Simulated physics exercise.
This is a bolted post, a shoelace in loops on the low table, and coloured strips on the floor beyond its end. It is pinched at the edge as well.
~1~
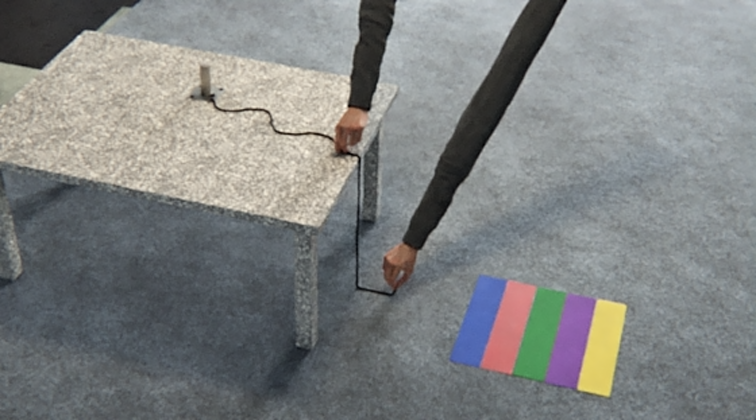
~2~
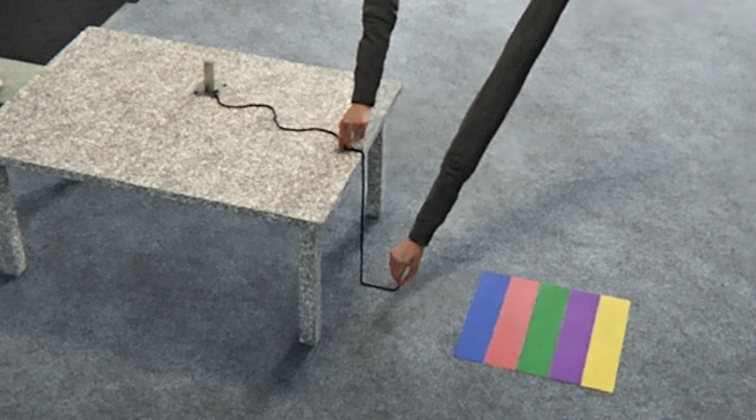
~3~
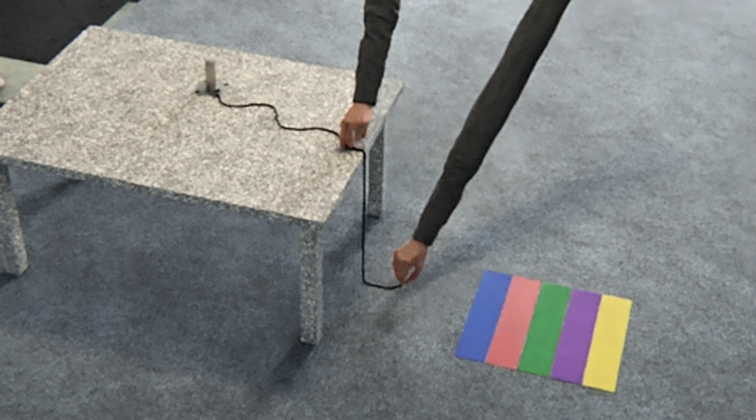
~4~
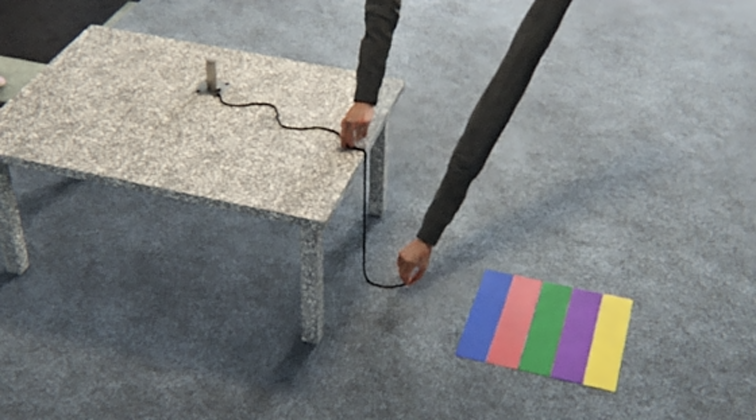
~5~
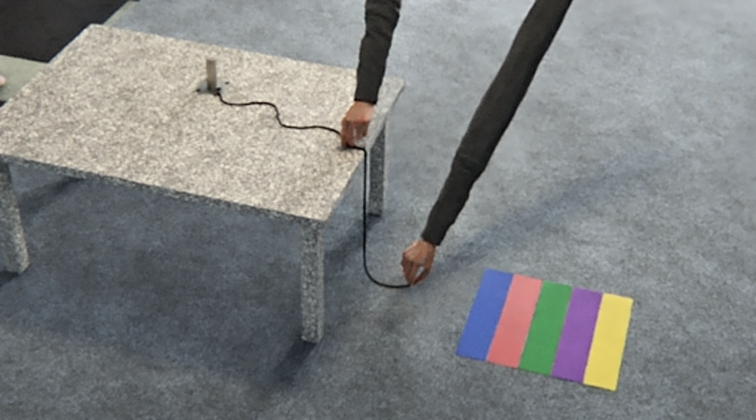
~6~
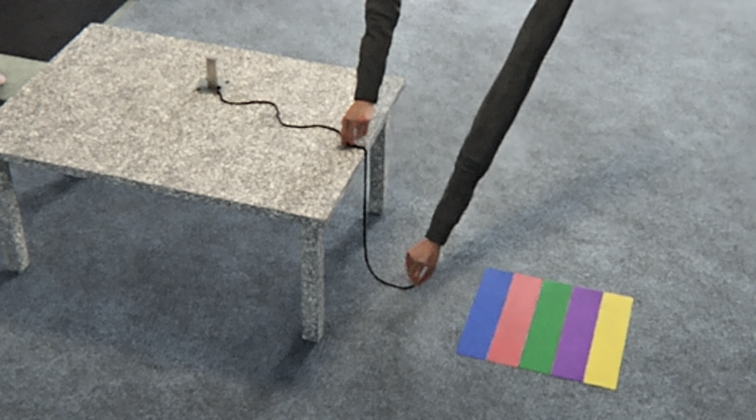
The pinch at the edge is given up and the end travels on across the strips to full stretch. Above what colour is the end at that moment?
Over green.
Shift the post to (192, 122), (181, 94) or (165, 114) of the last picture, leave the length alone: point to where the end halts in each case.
The places are (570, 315), (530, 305) and (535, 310).
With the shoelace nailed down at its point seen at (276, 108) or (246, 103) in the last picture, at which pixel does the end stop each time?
The places are (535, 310) and (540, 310).
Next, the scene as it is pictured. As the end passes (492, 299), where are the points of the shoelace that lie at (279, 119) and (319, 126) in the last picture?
About (311, 118), and the other about (349, 133).
Soon after, end near (492, 299); over blue.
After that, end near (531, 307); over red.
At the stop, end near (556, 312); over green. The end stops over the green strip.
